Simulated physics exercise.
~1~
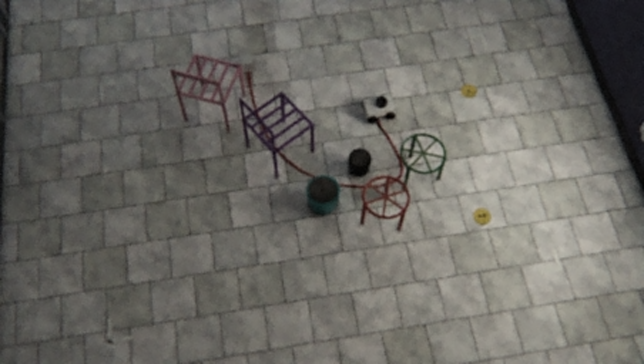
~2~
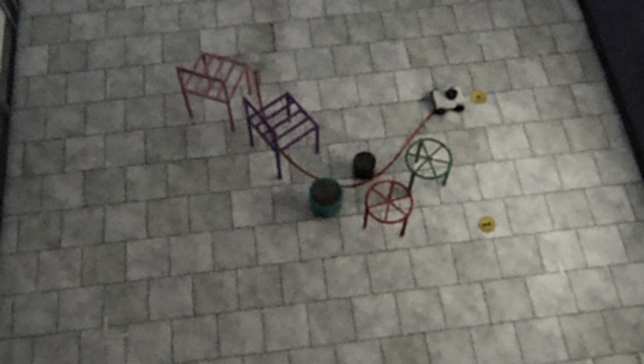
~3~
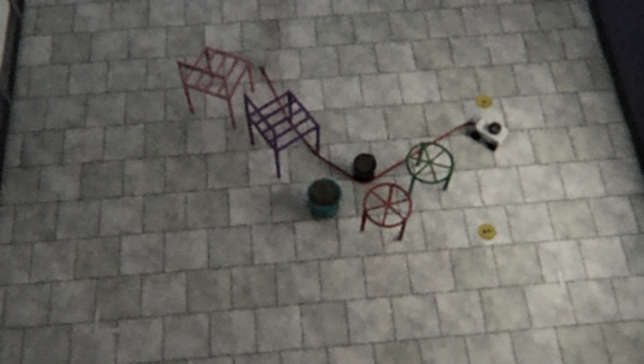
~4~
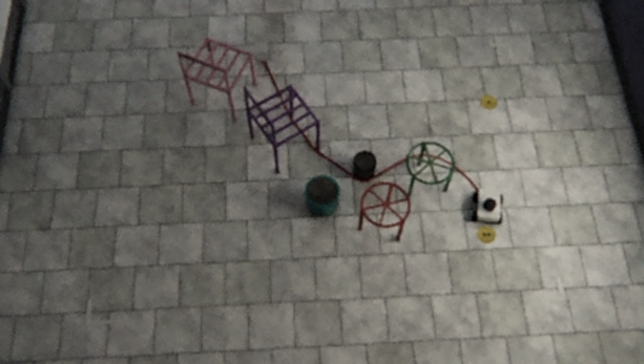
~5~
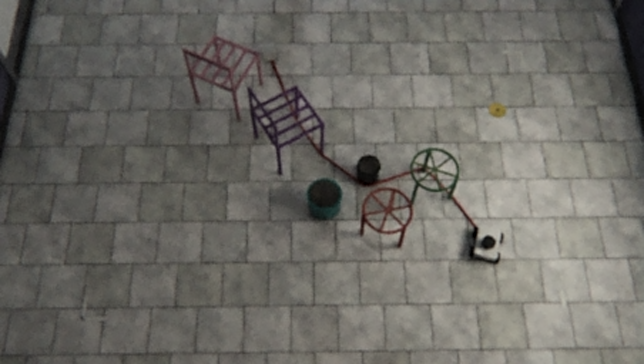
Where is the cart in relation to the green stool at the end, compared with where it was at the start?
At the start the cart is above the green stool and slightly to its left, and at the end it is below the stool and to its right.
